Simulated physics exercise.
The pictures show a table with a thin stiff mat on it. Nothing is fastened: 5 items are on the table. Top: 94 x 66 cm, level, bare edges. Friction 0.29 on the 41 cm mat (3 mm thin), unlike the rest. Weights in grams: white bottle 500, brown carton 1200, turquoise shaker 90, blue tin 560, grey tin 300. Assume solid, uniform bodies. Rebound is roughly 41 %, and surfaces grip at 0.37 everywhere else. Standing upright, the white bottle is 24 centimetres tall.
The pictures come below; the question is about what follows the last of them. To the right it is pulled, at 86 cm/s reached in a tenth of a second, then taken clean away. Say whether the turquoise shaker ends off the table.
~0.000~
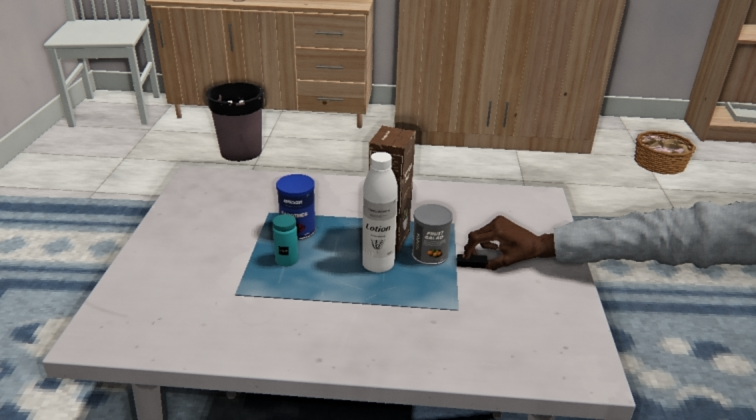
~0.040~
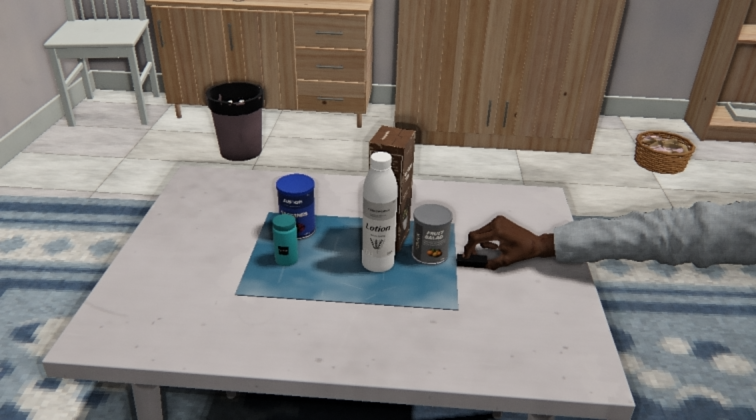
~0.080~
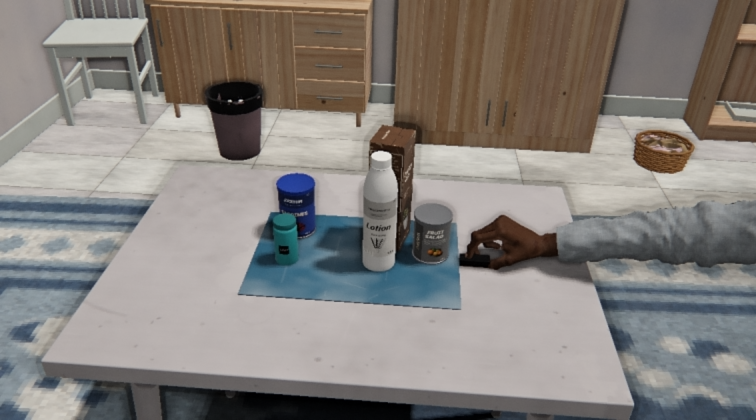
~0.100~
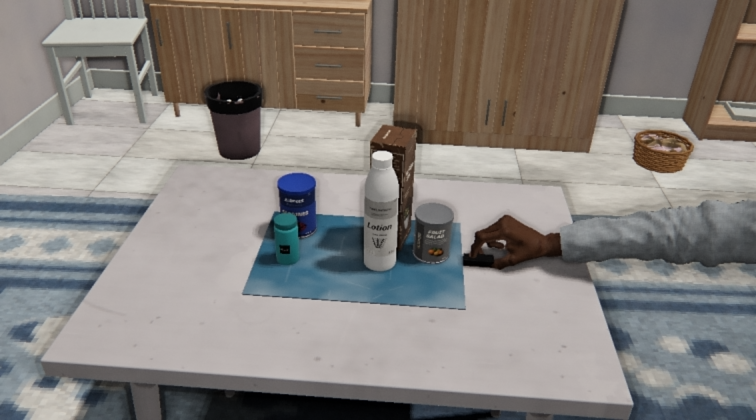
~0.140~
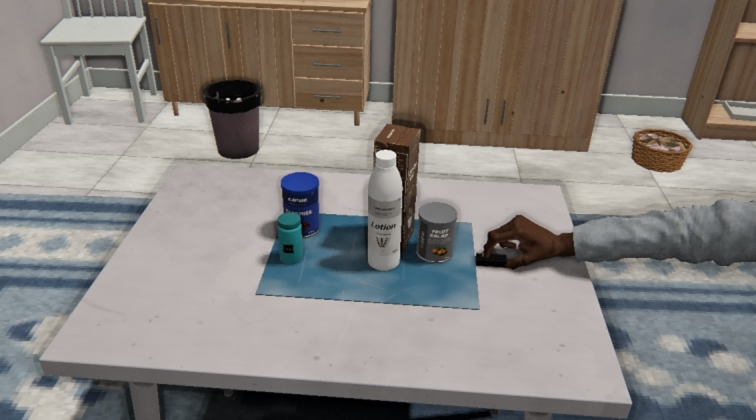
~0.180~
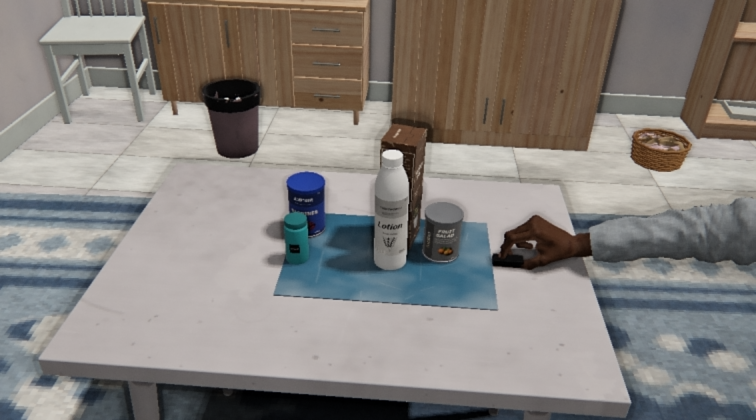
In the end the turquoise shaker ends up on the table.
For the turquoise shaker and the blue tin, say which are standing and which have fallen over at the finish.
Well, the turquoise shaker tumbles down, and the blue tin holds steady.
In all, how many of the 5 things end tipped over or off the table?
I count 4.
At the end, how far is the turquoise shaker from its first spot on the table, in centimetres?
I'd say about 21 cm between start and finish.
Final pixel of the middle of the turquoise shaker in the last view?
Roughly at pixel (390, 255).
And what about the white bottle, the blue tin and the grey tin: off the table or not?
At the end the white bottle leaves its base, the blue tin remains on its base and the grey tin leaves its base.
After 0.58 s, 42 cm of pull; grey tin now off the table; turquoise shaker 68° off upright near (375, 248); white bottle 4° off upright.
After 0.98 s, 77 cm of pull; white bottle and brown carton now off the table; turquoise shaker on its side near (390, 255); blue tin moved 23 cm.
In the end (2.9 s), off the table, white bottle, brown carton and grey tin; toppled on the table, turquoise shaker; not toppled but over 6 cm from the start, blue tin. At the end, from the last picture's camera, turquoise shaker near (390, 255).
